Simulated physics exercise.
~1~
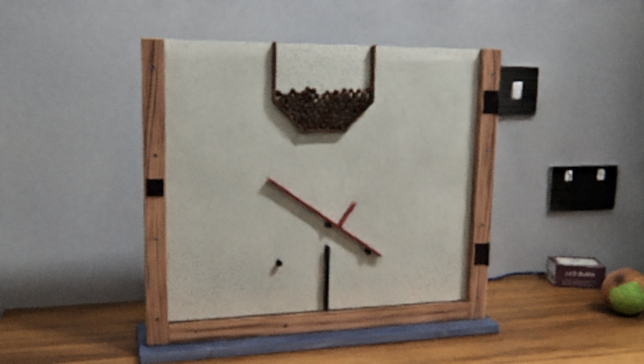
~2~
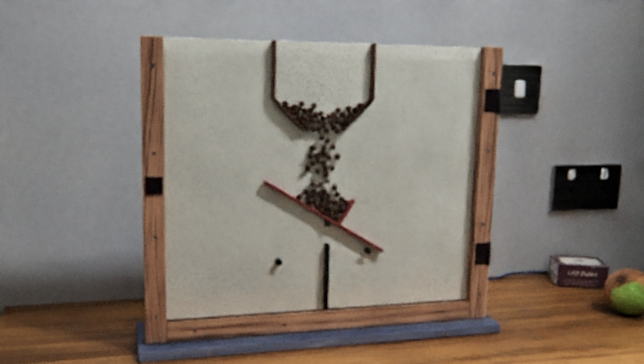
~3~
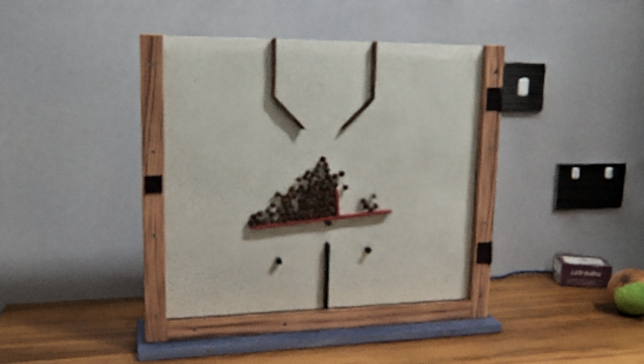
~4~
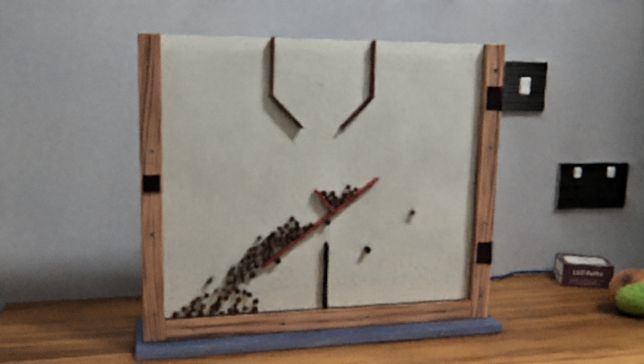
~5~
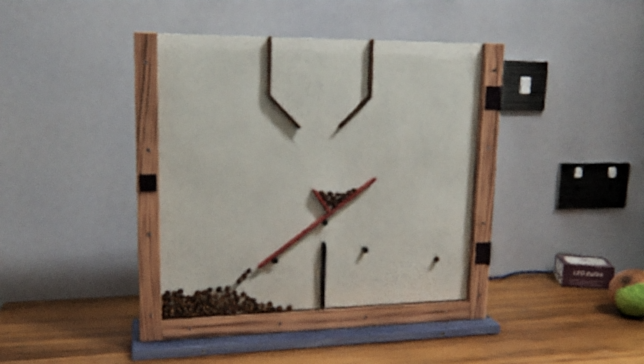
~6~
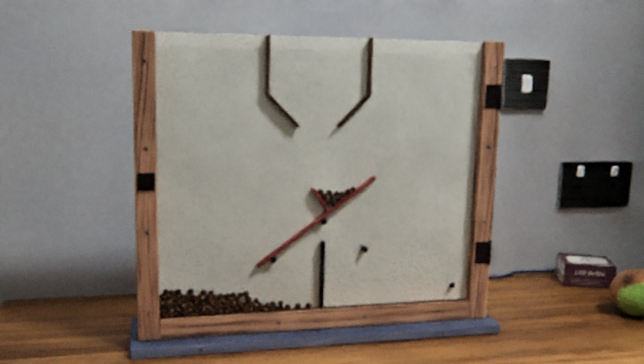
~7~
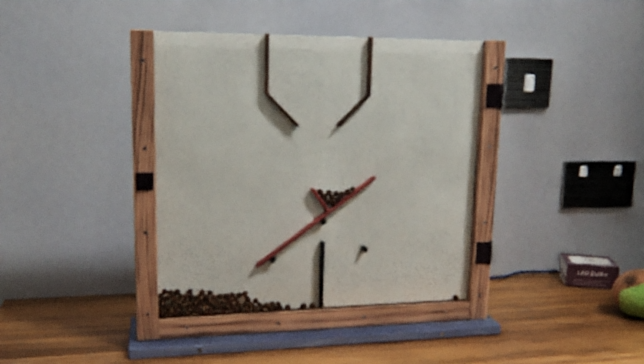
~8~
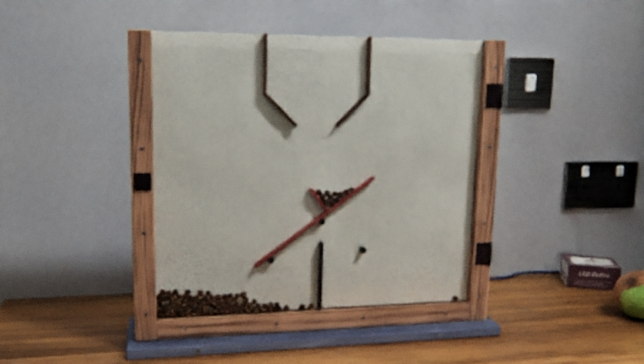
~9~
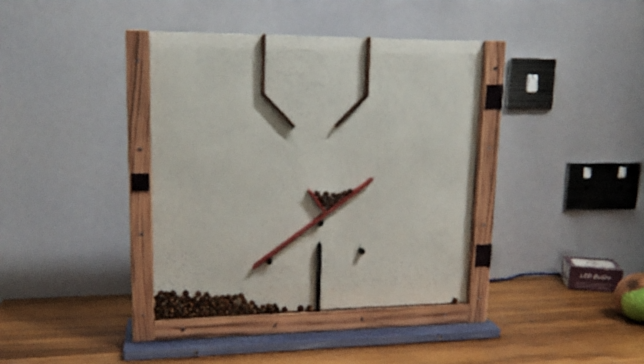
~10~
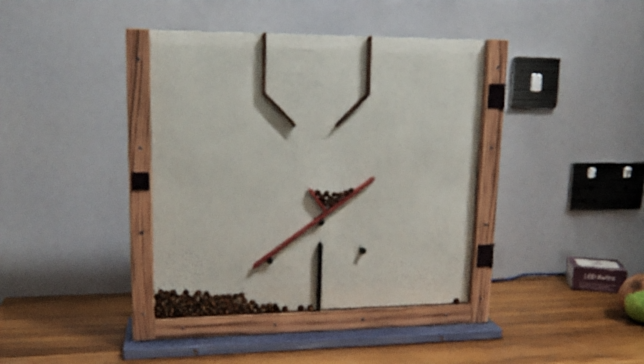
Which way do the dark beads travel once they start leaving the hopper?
The beads move down, dropping from the hopper onto the red tray, and most then slide down to the bottom left.
